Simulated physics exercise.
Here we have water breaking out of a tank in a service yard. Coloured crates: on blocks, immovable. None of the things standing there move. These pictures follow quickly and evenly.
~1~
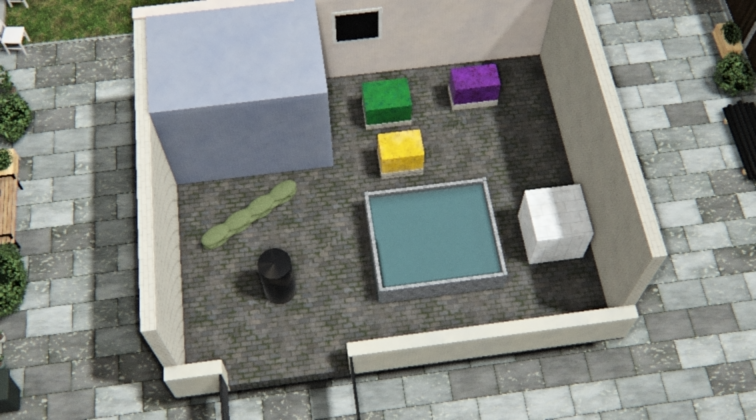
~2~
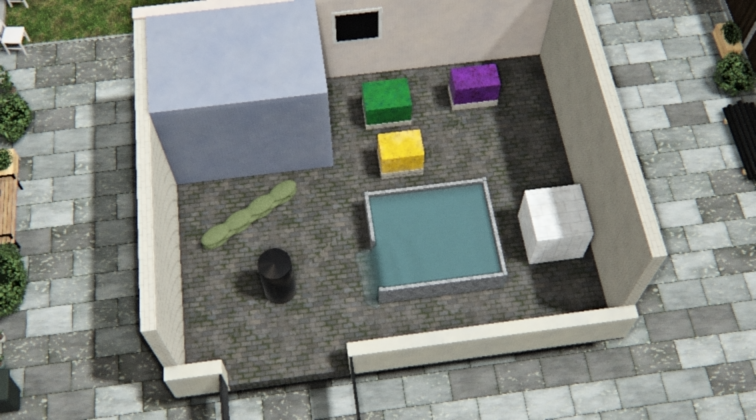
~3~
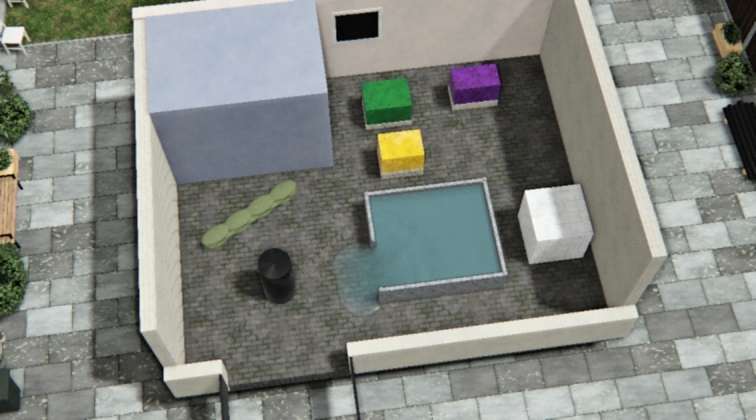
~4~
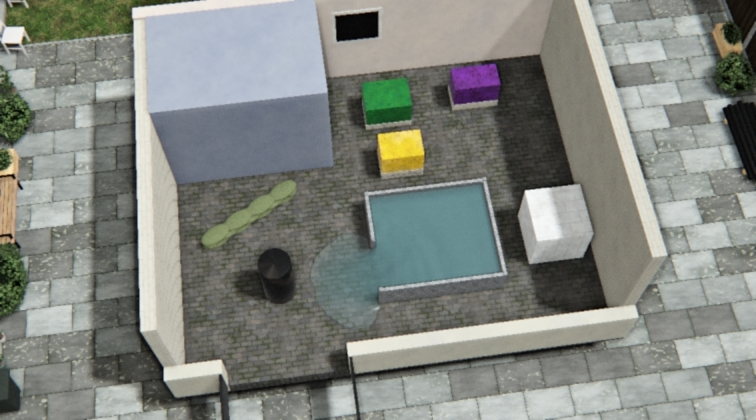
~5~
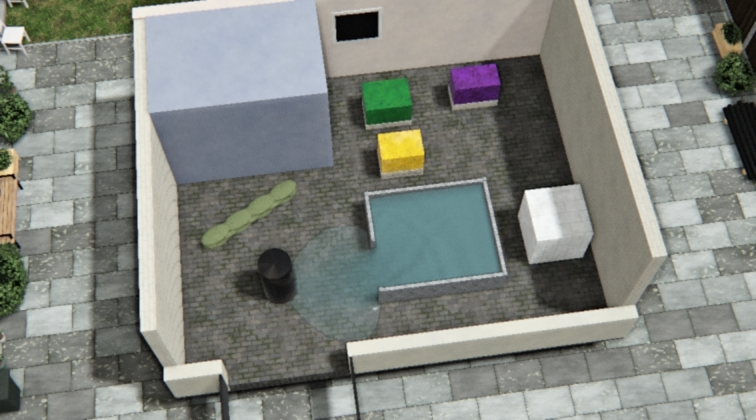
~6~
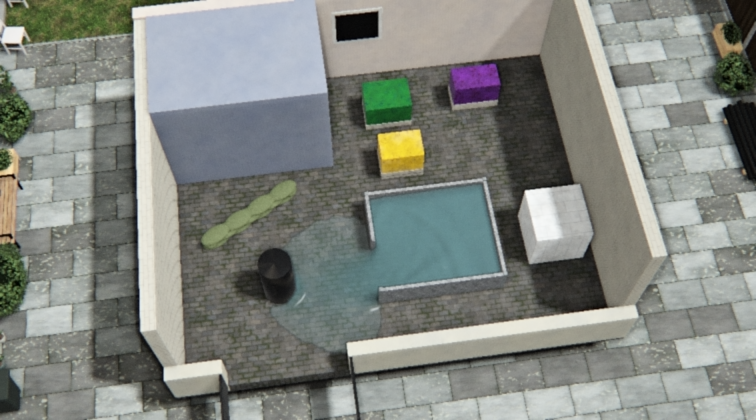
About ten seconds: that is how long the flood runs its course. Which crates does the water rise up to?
My prediction: The purple crate will avoid the water. The green crate will avoid the water. The yellow crate will avoid the water.
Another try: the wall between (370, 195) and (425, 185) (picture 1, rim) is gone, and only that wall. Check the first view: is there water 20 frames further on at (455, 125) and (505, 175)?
Submerged, then submerged.
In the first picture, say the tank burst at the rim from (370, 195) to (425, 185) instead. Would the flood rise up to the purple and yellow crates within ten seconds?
In short: Purple crate escapes it, yellow crate is wetted.
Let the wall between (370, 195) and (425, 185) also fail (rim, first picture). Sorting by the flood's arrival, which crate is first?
My answer: The yellow one.
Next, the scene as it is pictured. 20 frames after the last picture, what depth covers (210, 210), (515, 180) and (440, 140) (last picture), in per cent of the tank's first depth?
Roughly 0 per cent, 0 per cent and 0 per cent.
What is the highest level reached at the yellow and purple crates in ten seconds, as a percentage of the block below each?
Some 30 and 0 % respectively.
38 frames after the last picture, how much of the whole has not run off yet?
I'd estimate close to 72 per cent.
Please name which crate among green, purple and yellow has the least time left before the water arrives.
That one is the yellow crate.
A moment on, water covers 20 % of the floor; the purple crate not reached, the green crate not reached, the yellow crate not reached.
Next, water covers 25 % of the floor; the purple crate not reached, the green crate not reached, the yellow crate not reached.
Then, water covers 35 % of the floor; the purple crate not reached, the green crate not reached, the yellow crate not reached.
Later, water covers 45 % of the floor; the purple crate not reached, the green crate water round its plinth, the yellow crate water round its plinth.
In the end, water covers 50 % of the floor; the purple crate stayed above the water, the green crate stayed above the water, the yellow crate stayed above the water.
